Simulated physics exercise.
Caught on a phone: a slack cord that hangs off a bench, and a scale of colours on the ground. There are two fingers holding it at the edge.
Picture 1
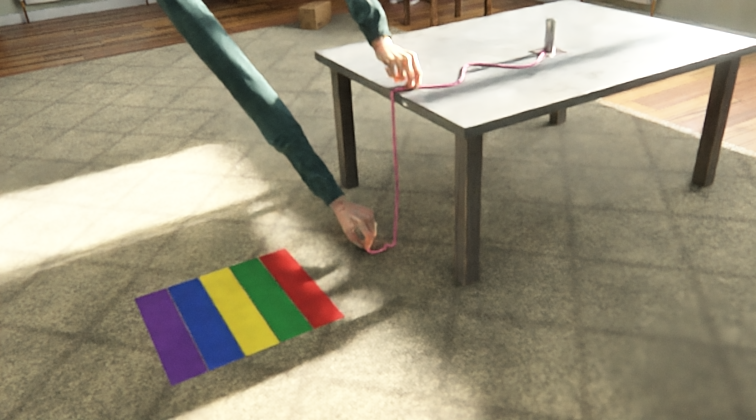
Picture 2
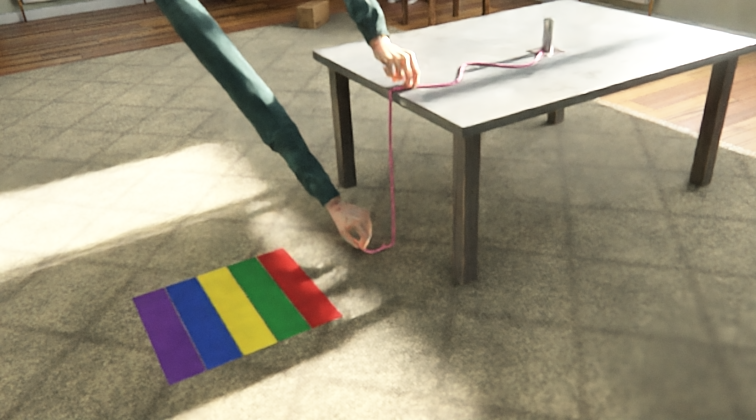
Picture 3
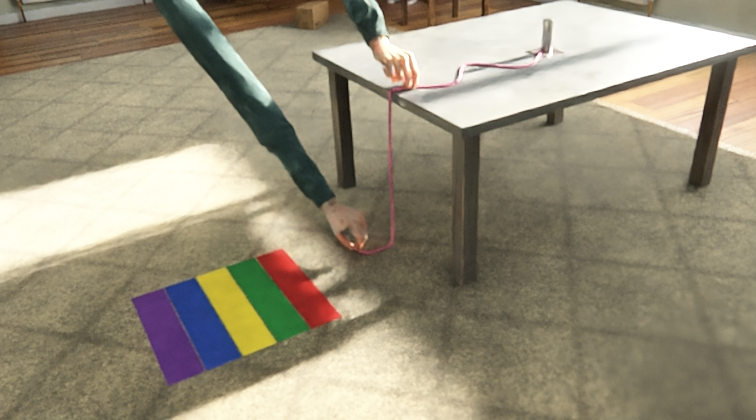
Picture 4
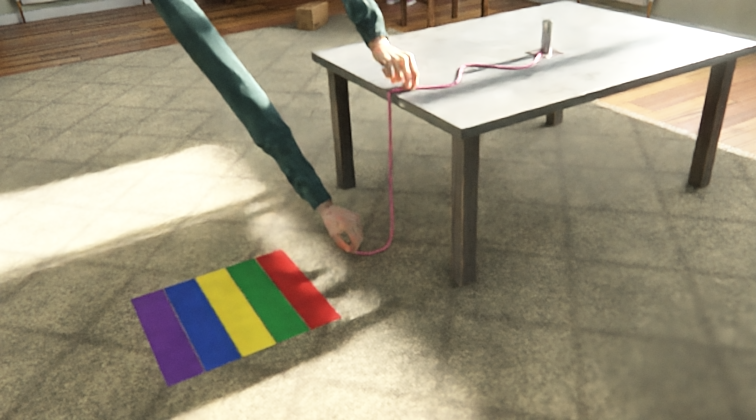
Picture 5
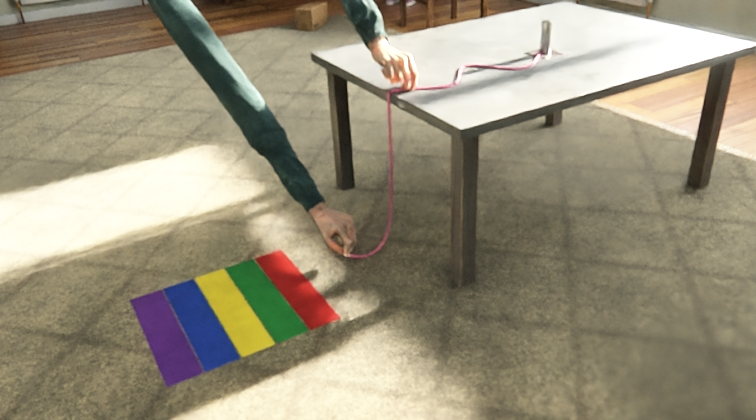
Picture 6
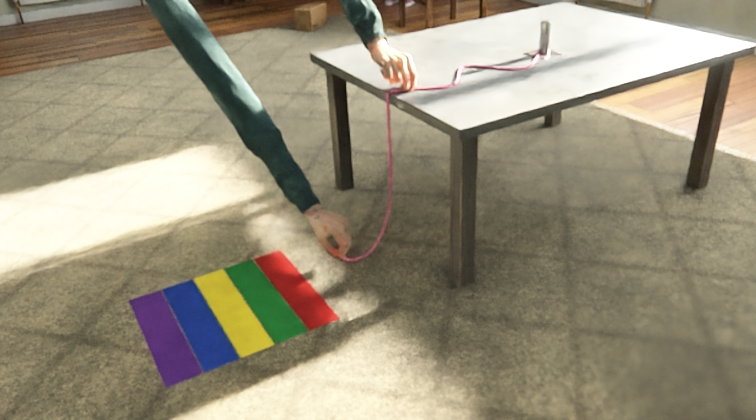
The footage shows one hand holding a pink cord at a table's edge while another hand near the floor draws its lower end slightly left, close to a mat of purple, blue, yellow, green and red stripes.
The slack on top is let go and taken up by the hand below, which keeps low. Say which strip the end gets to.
It gets to the blue strip.
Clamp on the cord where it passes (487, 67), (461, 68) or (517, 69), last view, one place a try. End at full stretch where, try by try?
Going try by try, I'd put it close to (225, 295), then (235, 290), and finally (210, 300).
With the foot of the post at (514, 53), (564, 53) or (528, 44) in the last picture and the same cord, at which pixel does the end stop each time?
One per try, in order: (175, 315), (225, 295), (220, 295).
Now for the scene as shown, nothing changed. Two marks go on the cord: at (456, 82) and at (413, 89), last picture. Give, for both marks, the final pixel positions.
I'd say about (410, 88) for one and about (372, 115) for the other.
A little later, end near (265, 281); over green.
Next, end near (222, 296); over yellow.
When it is tight, end near (197, 305); over blue. The blue one.
